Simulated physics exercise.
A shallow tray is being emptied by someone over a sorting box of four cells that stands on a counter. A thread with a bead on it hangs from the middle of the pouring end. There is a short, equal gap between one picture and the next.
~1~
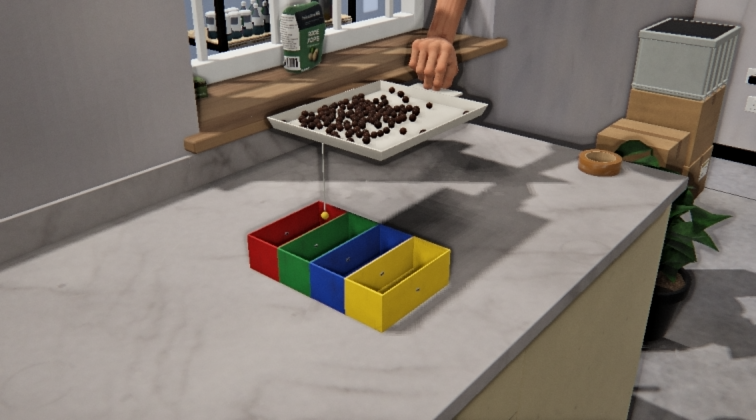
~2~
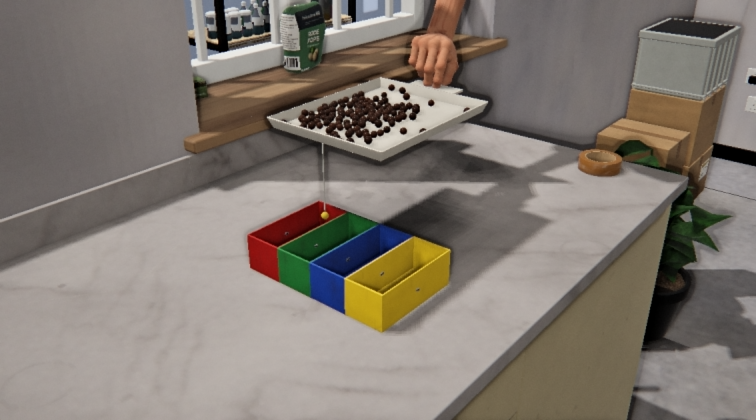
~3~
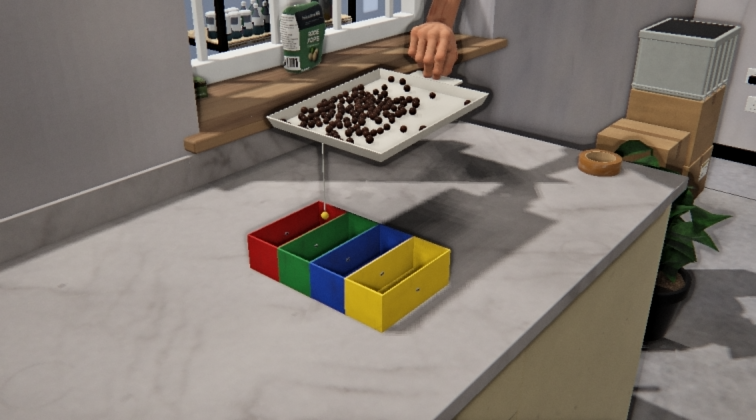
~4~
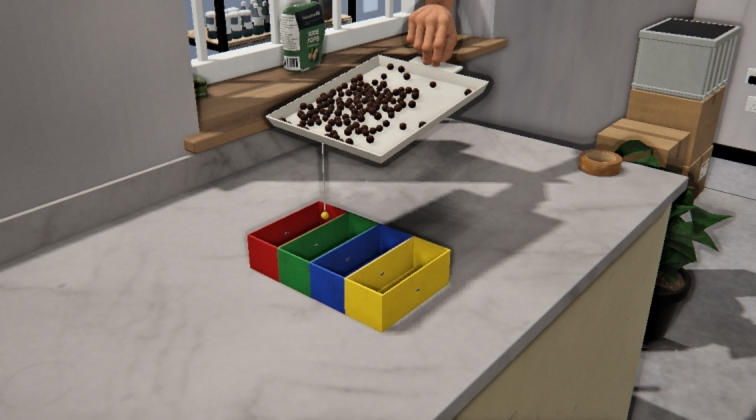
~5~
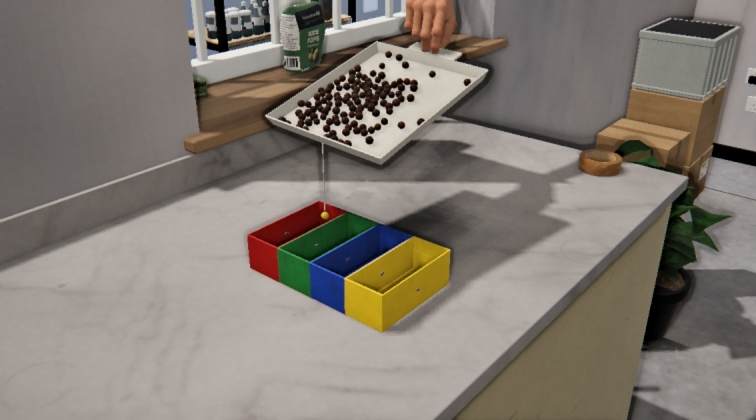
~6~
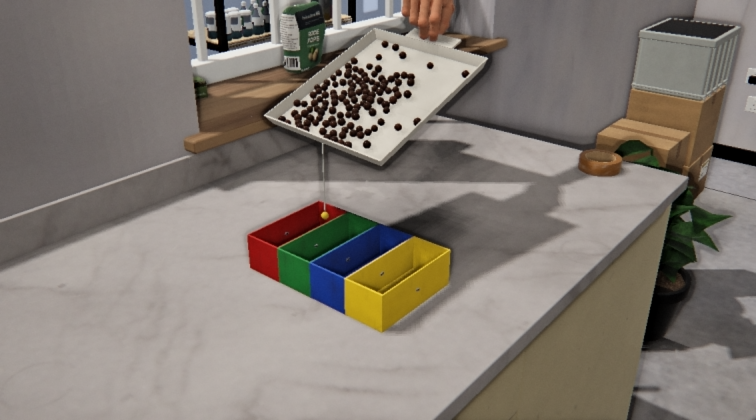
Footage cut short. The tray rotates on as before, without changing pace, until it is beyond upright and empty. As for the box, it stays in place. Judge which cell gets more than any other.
Most goes to the blue cell.
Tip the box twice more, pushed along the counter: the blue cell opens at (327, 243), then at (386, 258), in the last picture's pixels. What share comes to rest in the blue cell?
The first position comes out at 30 per cent, the other at 20 per cent.
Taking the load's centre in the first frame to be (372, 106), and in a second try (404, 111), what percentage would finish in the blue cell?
About 40 %, then about 40 %.
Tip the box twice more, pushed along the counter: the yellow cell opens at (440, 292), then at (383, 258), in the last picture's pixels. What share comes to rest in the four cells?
Estimates in order: 70 percent, 90 percent.
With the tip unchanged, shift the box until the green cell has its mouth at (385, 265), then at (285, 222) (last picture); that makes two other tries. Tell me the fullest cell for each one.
For the first position it is the cell in red, and for the second it is the cell in yellow.
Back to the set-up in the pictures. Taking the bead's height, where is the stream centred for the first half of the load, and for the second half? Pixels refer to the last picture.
Earlier half at (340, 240), later half at (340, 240).
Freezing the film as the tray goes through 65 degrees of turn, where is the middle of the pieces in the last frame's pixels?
The load's middle is around (335, 160).
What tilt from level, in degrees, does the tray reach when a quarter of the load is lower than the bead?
Close to 65° of tilt at that moment.
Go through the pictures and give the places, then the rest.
In the first frame, corners of the pouring end at (274, 117) and (381, 149), level; middle of the load at (361, 117), chocolate balls; bead on its thread at (325, 216); red cell at (264, 255); green cell at (294, 269); blue cell at (328, 285); yellow cell at (364, 302).
In the second frame, corners of the pouring end at (273, 117) and (381, 149), level; middle of the load at (361, 116).
In the third frame, corners of the pouring end at (273, 116) and (380, 150), tipped barely, lowest at the right corner; middle of the load at (361, 112), a stray few on the move.
In the fourth frame, corners of the pouring end at (272, 115) and (380, 152), tipped a little, lowest at the right corner; middle of the load at (360, 106), a small part on the move.
In the fifth frame, corners of the pouring end at (271, 115) and (380, 154), tipped clearly, lowest at the right corner; middle of the load at (358, 102), a small part on the move.
In the sixth frame, corners of the pouring end at (271, 114) and (379, 156), tipped clearly, lowest at the right corner; middle of the load at (354, 100), nearly all on the move; red cell at (264, 255); green cell at (294, 269); blue cell at (328, 285); yellow cell at (364, 302).
Soon, tray tipped steeply; about half on the tray; a small part in the blue cell; a small part in the green cell; a small part in the red cell; a stray few in the yellow cell; about a quarter falling or outside the box.
A while on, tray tipped past a quarter turn; about half in the blue cell; about a quarter in the green cell; about a quarter in the red cell; a small part in the yellow cell; a small part falling or outside the box.
Towards the end, tray tipped past a quarter turn; about half in the blue cell; about a quarter in the green cell; about a quarter in the red cell; a small part in the yellow cell; a small part falling or outside the box.
Finally, tray tipped past a quarter turn; about half in the blue cell; about a quarter in the green cell; about a quarter in the red cell; a small part in the yellow cell; a small part outside the box.
